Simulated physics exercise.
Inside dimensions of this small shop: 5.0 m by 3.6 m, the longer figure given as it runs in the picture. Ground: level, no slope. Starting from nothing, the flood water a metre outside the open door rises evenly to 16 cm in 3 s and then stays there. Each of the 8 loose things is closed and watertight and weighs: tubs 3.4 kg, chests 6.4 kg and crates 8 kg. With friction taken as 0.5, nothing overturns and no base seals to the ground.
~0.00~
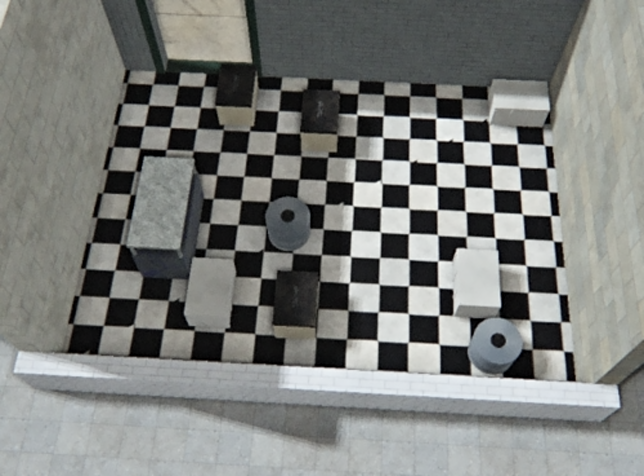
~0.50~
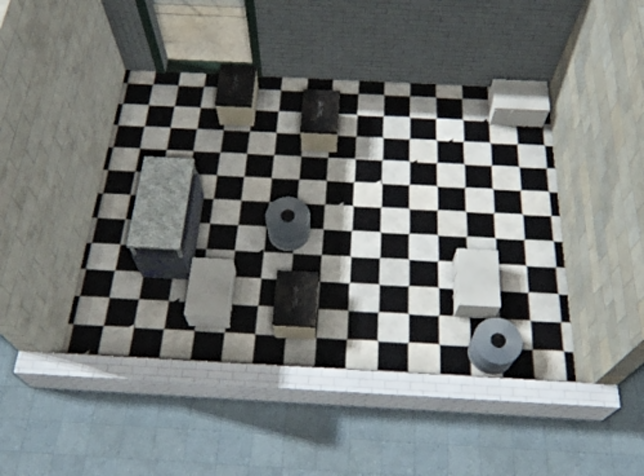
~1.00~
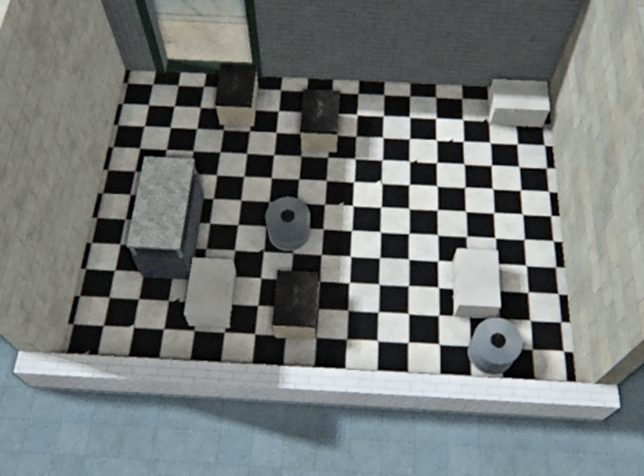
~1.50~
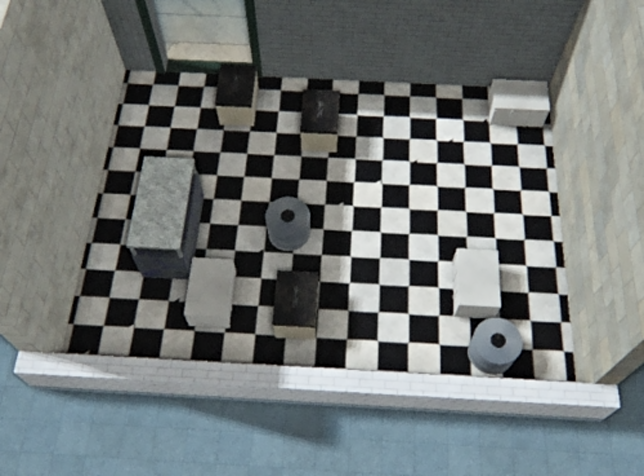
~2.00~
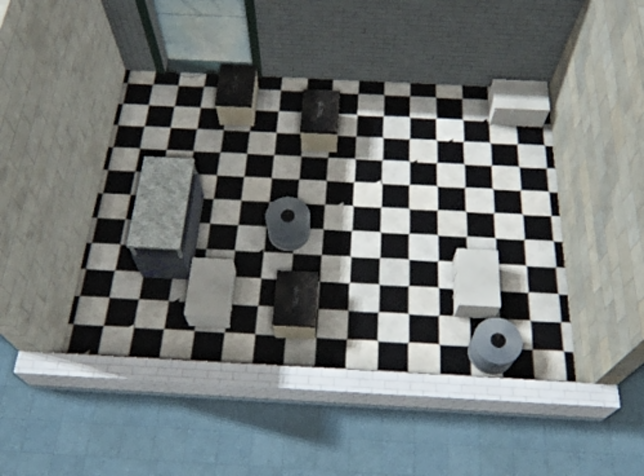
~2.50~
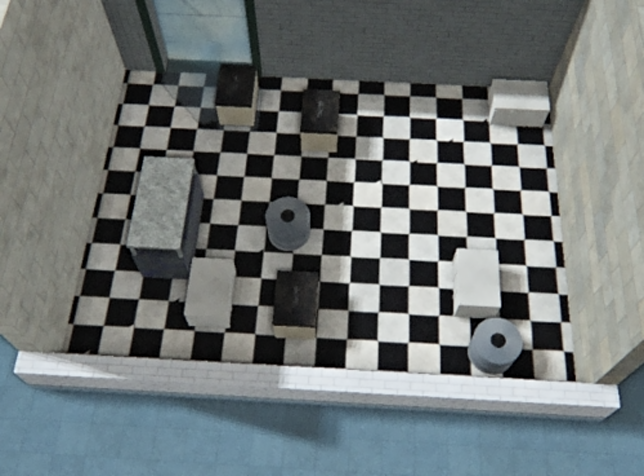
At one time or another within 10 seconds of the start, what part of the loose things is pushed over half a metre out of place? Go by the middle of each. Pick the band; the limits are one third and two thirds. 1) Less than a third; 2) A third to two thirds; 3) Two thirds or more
2.
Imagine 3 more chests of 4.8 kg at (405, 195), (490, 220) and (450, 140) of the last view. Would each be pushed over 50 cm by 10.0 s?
Note: Item 1 below threshold; item 2 below threshold; item 3 below threshold.
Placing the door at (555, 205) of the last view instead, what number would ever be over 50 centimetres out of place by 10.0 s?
Result: 6.
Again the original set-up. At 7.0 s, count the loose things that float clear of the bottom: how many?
At that point I count 1.
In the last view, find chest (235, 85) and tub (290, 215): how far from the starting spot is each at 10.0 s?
In turn: 200 cm, 140 cm.
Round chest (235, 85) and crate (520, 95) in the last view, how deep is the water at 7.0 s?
First about 2 cm, second about 0 cm.
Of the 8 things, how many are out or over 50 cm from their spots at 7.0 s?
Tally at that time: 3.
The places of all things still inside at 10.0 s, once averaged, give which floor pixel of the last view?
Centred roughly on (421, 239).
After 3.5 s 0 of 8 are over 50 cm from their spots; 0 afloat.
After 4.5 s 1 of 8 are over 50 cm from their spots; 0 afloat.
After 7.0 s 3 of 8 are over 50 cm from their spots; 1 afloat.
After 10.0 s 4 of 8 are over 50 cm from their spots, and 4 have been at some point; 4 afloat.
